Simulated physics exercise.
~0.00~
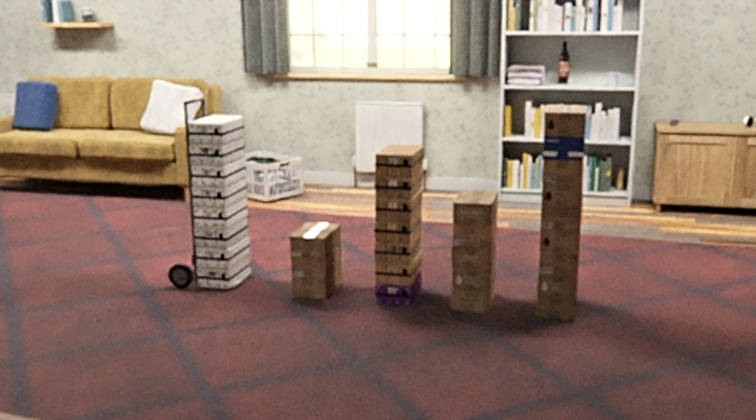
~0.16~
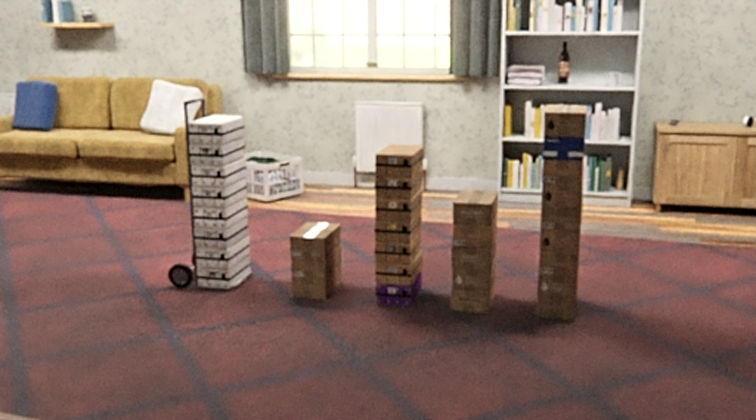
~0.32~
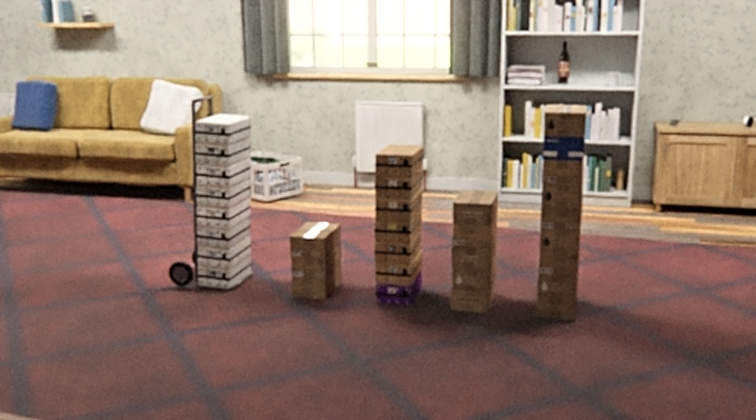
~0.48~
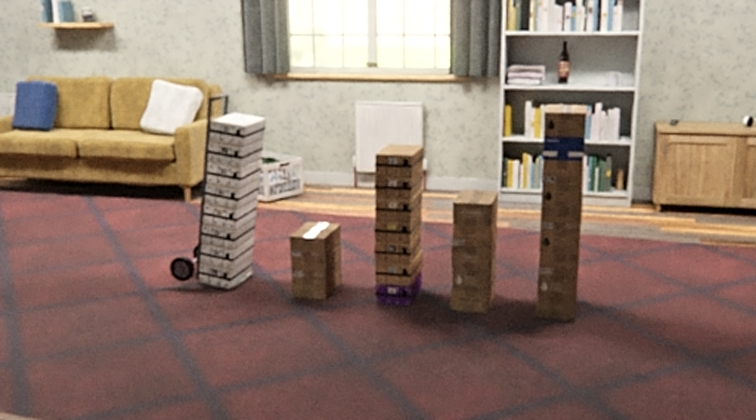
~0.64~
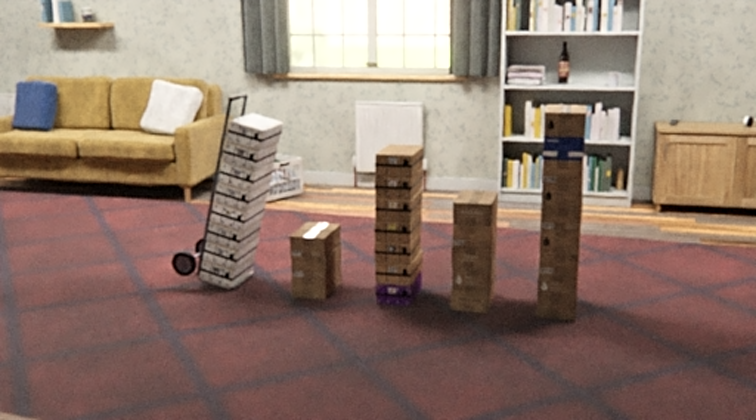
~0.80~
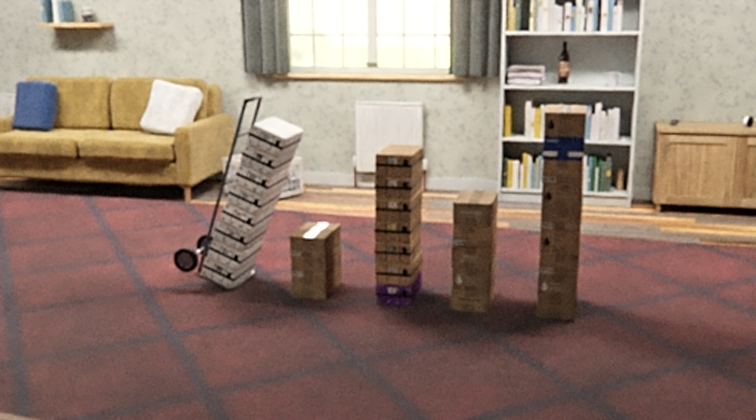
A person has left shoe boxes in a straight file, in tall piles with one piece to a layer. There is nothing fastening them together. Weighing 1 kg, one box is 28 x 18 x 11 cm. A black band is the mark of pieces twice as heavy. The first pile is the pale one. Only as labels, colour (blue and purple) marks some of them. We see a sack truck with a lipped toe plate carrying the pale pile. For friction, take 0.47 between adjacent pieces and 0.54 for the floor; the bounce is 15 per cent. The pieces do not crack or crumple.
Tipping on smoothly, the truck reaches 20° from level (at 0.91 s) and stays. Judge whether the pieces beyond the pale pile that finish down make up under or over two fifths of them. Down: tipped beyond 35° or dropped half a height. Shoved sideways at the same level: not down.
Under.
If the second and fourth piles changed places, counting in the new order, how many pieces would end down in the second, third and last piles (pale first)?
Down tally in the new order: Second = 4, third = 3, last = 0.
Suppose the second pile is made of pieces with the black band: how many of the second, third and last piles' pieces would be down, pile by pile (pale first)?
Count down, pile by pile - second 0, third 0, last 0.
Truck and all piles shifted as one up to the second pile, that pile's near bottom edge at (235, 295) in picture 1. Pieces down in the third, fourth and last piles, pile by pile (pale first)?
Then third 0, fourth 0, last 0.
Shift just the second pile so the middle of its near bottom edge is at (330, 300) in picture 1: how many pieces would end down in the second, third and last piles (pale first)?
The second pile ends with 0 down, the third with 0, the last with 0.
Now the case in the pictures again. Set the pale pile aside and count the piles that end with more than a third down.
0.
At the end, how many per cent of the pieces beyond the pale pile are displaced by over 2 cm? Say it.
15 %.
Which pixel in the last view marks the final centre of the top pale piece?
Resting point in the last picture: Around (378, 216).
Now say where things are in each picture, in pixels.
In the first frame (places mark the middle of the side facing us), truck frame (188, 141) 0° forward; purple box (393, 295); blue box (563, 149); the rest undisturbed.
Truck frame (188, 141) 0° forward; blue box (563, 149), in the second frame.
Truck frame (194, 139) 3° forward; blue box (563, 149), in the third frame.
Truck frame (208, 137) 8° forward, top of the pale pile leaning 8°; blue box (563, 149); the rest undisturbed, in the fourth frame.
Truck frame (224, 136) 14° forward, top of the pale pile leaning 15°; blue box (563, 149); the rest undisturbed, in the fifth frame.
Truck frame (236, 137) 19° forward, top of the pale pile leaning 22°; blue box (563, 149); purple box (393, 295); the rest undisturbed, in the sixth frame.
After 0.88 s, 0 of the pale pile down; none of the 24 other boxes down.
After 1.02 s, 8 of the pale pile down; none of the 24 other boxes down.
After 1.18 s, 8 of the pale pile down; none of the 24 other boxes down, 3 disturbed.
After 1.44 s, 8 of the pale pile down; none of the 24 other boxes down, 8 disturbed.
At rest (2.1 s), 7 of the pale pile down; none of the 24 other boxes down, 6 disturbed; purple box unmoved; blue box unmoved. That is 0 per cent. As the last picture would show them, middles, purple box near (399, 286), blue box near (564, 144).
